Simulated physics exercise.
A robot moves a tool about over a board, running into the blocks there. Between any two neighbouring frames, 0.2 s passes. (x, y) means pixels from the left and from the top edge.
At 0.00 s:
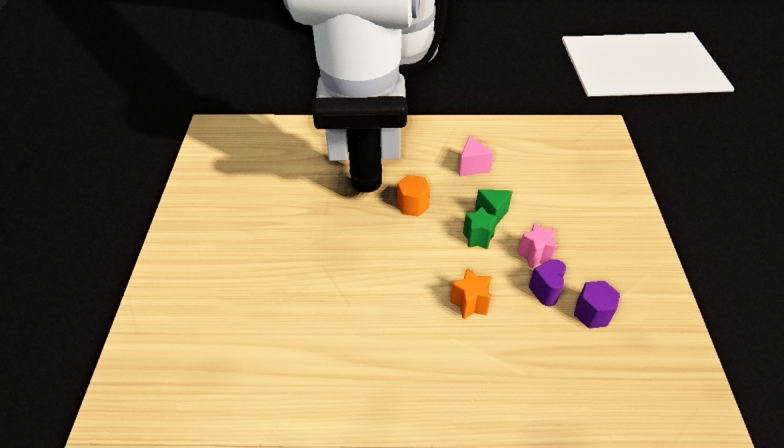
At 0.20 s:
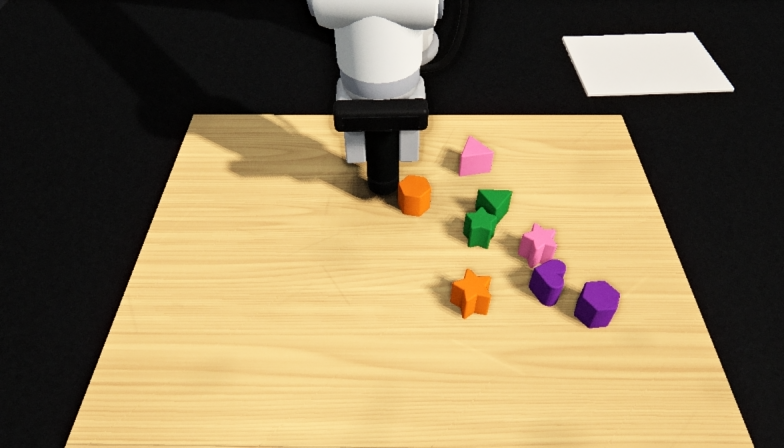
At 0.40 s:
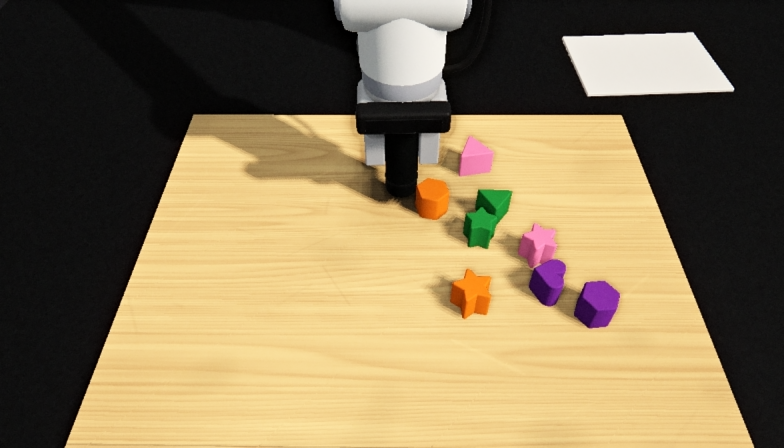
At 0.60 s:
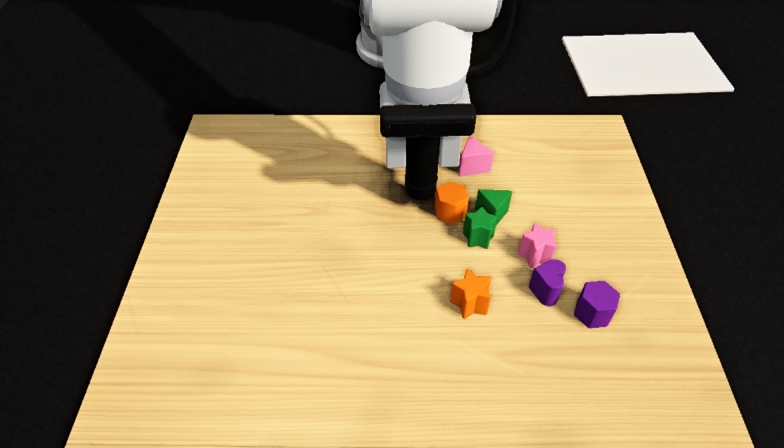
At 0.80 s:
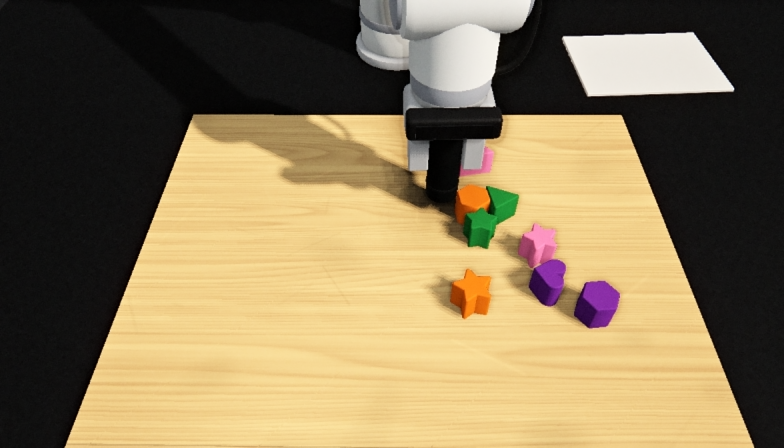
A robot arm pushes an orange block right across a wooden board against green blocks.
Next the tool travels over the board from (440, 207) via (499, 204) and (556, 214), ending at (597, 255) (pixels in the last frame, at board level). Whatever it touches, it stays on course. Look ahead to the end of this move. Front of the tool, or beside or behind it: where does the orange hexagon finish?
I'd say it is still being pushed.
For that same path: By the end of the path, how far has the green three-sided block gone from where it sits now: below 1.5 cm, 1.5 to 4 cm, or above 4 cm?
I'd go with over 4 cm for this block.
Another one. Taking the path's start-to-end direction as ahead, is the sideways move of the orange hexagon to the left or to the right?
Shifted right.
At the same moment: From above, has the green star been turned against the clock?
Going by the path, no.
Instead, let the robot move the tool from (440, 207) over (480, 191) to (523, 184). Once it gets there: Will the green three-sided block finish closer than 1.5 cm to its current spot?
No, that is not how it ends up.
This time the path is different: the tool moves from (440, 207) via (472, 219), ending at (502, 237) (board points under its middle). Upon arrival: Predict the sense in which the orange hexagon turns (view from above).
From the top: Counterclockwise.
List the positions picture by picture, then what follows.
In the first frame, tool's lower end at (367, 183); orange hexagon at (414, 185); green star at (482, 218); green three-sided block at (496, 196); purple hexagon at (601, 295).
In the second frame, tool at (383, 185); blocks still.
In the third frame, tool at (401, 188); orange hexagon at (433, 188).
In the fourth frame, tool at (421, 190); orange hexagon at (452, 192).
In the fifth frame, tool at (441, 193); orange hexagon at (474, 195); green star at (482, 218); green three-sided block at (501, 195); purple hexagon at (601, 295).
The first path, step by step. One third of the way, tool at (502, 190); orange hexagon at (529, 200), turned 45° clockwise; green star at (487, 219), turned 35° clockwise; green three-sided block at (553, 211), turned 50° clockwise.
Two thirds of the way, tool at (560, 200); orange hexagon at (580, 218), turned 100° clockwise; green star at (487, 219), turned 35° clockwise; green three-sided block at (586, 239), turned 100° clockwise.
At the end, tool at (603, 241); orange hexagon at (612, 263), turned 150° clockwise; green star at (487, 219), turned 35° clockwise; green three-sided block at (594, 278), turned 150° clockwise; purple hexagon at (599, 304), turned 30° anticlockwise.
